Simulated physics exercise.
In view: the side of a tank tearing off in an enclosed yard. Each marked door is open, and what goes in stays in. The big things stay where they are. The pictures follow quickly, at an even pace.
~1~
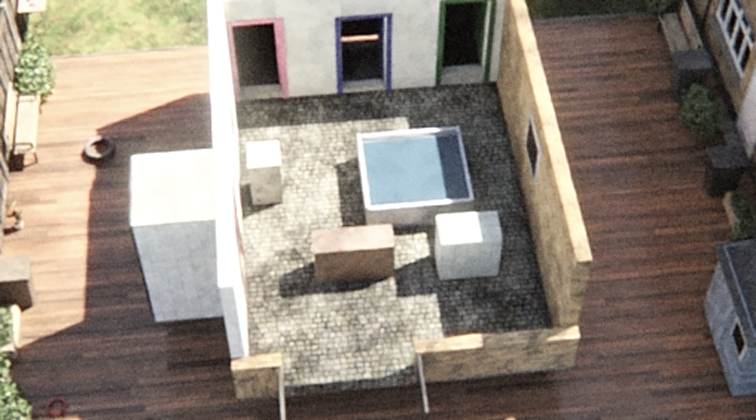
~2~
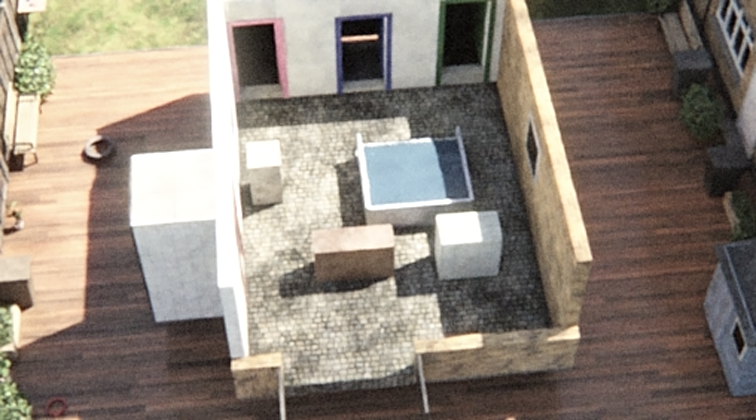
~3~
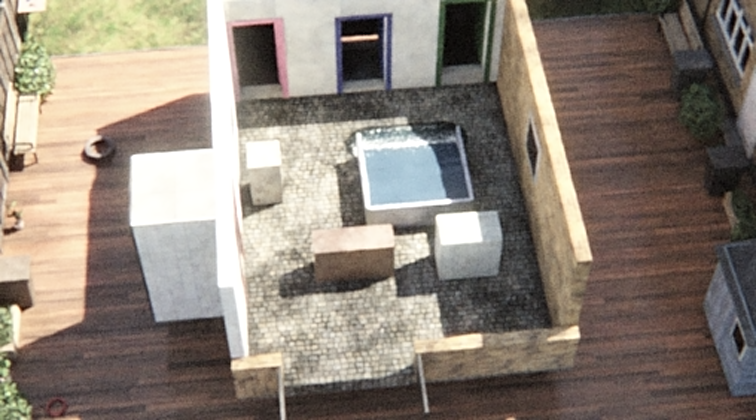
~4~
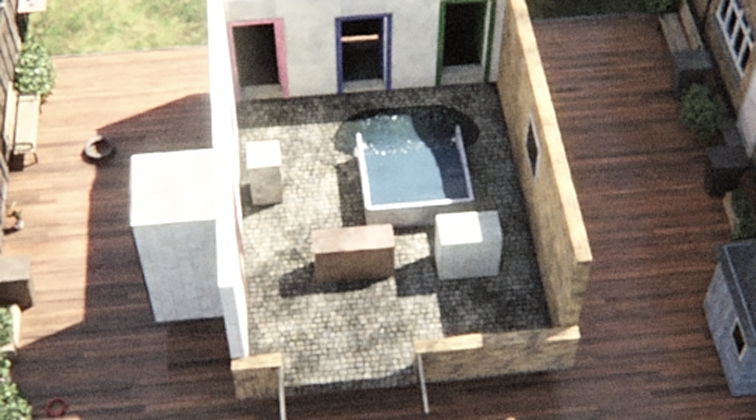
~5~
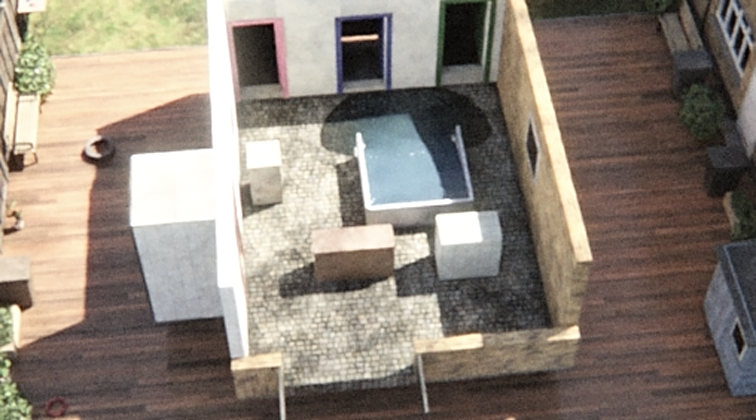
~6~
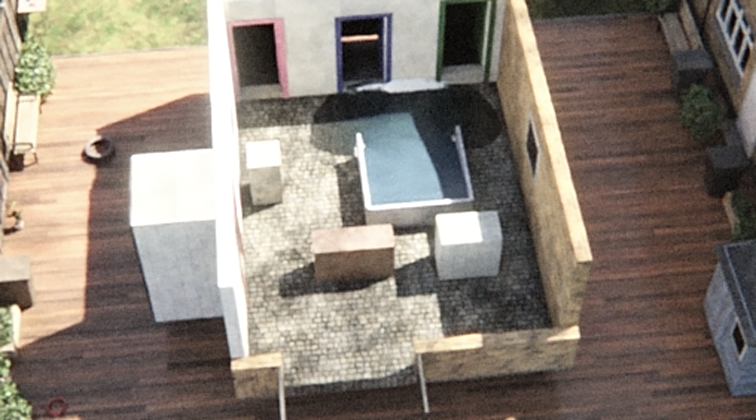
In a walled yard, water pours from the tank's far side and spreads toward the doorways.
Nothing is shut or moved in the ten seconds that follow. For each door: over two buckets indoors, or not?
In the end: The green door holds within the limit; the pink door holds within the limit; the red door holds within the limit; the blue door floods.
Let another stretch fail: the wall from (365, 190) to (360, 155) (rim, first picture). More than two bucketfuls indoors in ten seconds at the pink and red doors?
The pink door floods, the red door stays under.
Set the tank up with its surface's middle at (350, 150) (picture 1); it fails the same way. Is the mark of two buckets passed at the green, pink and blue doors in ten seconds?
My reading: The green door is under; the pink door is over; the blue door floods.
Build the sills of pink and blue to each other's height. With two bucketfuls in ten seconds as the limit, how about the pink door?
In short: The pink one goes over.
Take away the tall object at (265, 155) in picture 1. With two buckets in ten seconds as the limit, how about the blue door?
The blue door lets more in.
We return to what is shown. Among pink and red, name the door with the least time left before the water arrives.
First comes the pink-painted one.
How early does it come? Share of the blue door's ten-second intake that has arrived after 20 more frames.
Near 95 in a hundred.
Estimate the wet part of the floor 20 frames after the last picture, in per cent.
Close to 40 %.
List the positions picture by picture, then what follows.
In the first frame, the tank at (414, 170) is whole and still.
In the second frame, the front is at a hidden place, out from the gap on the tank's far side.
In the third frame, the front is at (460, 133), out from the gap on the tank's far side.
In the fourth frame, the front is at (466, 121), out from the gap on the tank's far side.
In the fifth frame, water pours out on the tank's far side and has run to (446, 92).
In the sixth frame, water pours out on the tank's far side and has run to (462, 85).
A moment on, water covers 20 % of the floor; the green door wet at the sill, nothing in, the pink door not reached, the red door not reached, the blue door far over two buckets in.
Next, water covers 25 % of the floor; the green door wet at the sill, nothing in, the pink door wet at the sill, nothing in, the red door not reached, the blue door far over two buckets in.
Then, water covers 40 % of the floor; the green door under two buckets in, the pink door under two buckets in, the red door not reached, the blue door far over two buckets in.
Later, water covers 75 % of the floor; the green door under two buckets in, the pink door under two buckets in, the red door wet at the sill, nothing in, the blue door far over two buckets in.
In the end, water covers 95 % of the floor; the green door under two buckets in, the pink door under two buckets in, the red door wet at the sill, nothing in, the blue door far over two buckets in.
